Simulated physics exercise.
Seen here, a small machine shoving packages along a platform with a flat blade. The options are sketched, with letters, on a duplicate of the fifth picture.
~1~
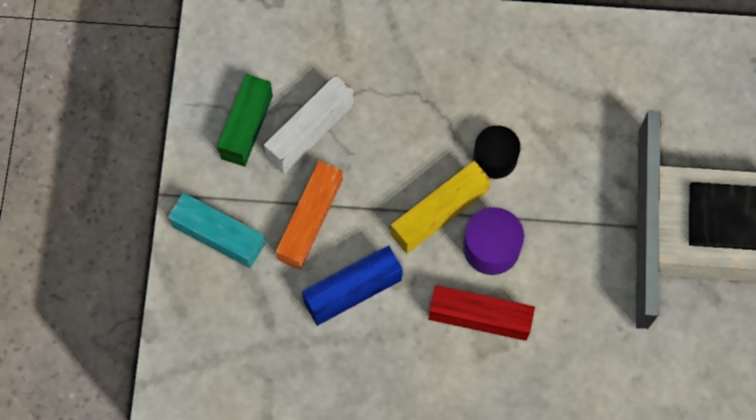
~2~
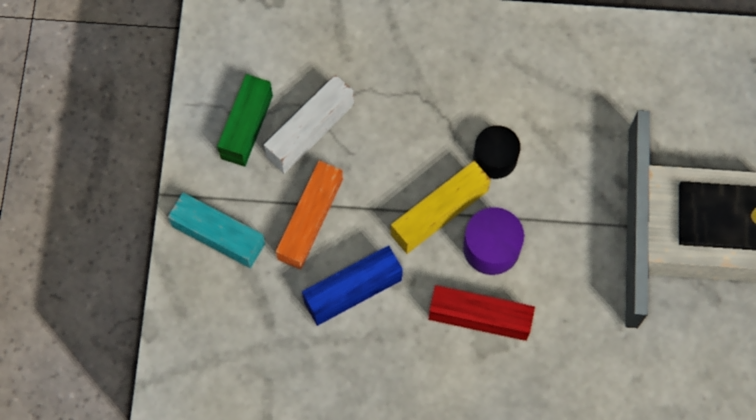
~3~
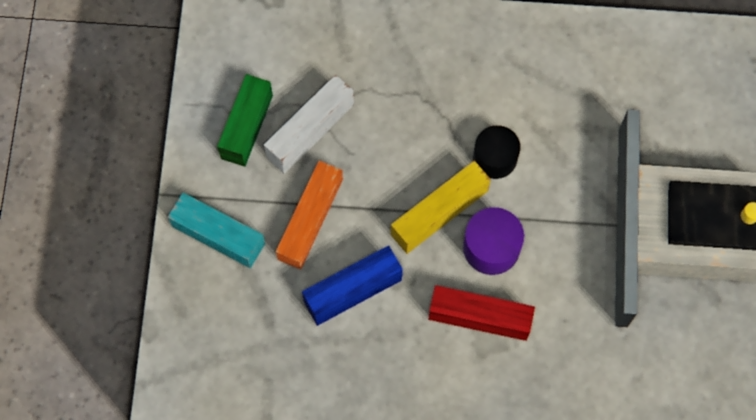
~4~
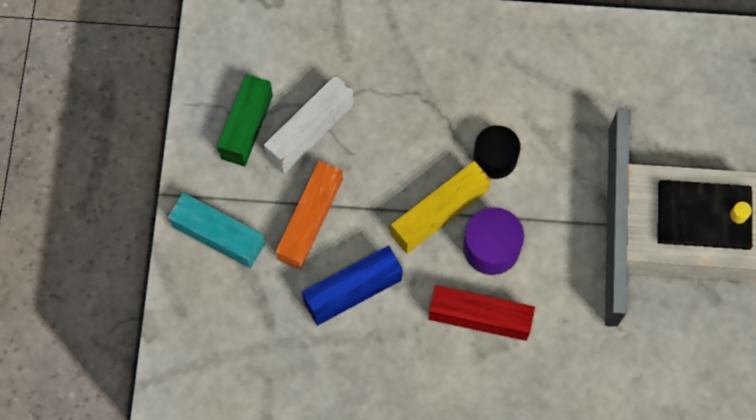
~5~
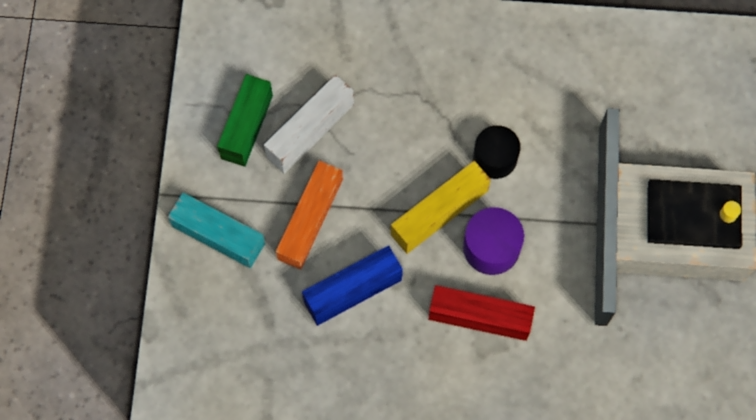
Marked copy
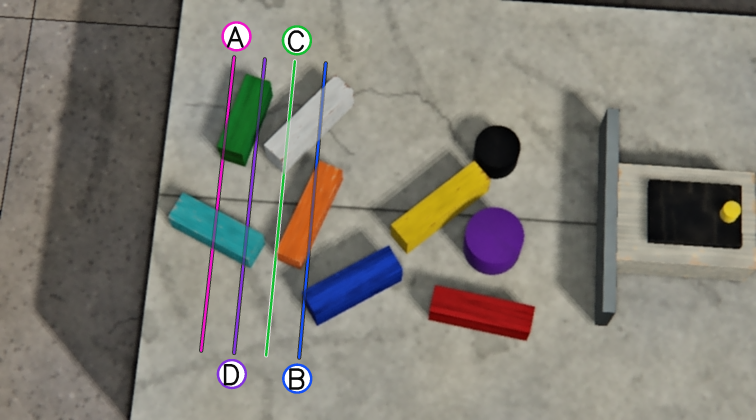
A small machine with a flat blade moves slowly left toward scattered colored blocks on a platform.
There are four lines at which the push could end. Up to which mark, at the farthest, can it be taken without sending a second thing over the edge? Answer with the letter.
Up to line D.
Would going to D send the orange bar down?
No.
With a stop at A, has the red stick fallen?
By then, no.
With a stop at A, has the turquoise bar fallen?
By then, yes.
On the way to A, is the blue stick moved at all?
Yes.
On the marked copy, A at (218, 199); B at (313, 205); C at (281, 203); D at (250, 201).
With D. Early on, robot (557, 204); red stick (415, 317); black canister (452, 145).
Further on, robot (427, 195); turquoise bar (201, 232); green stick (236, 117).
At the end, robot (327, 189); green stick (182, 62); turquoise bar (168, 249); none fallen.
As for the rest, A drops three; B is within the limit but short; C is within the limit but short.
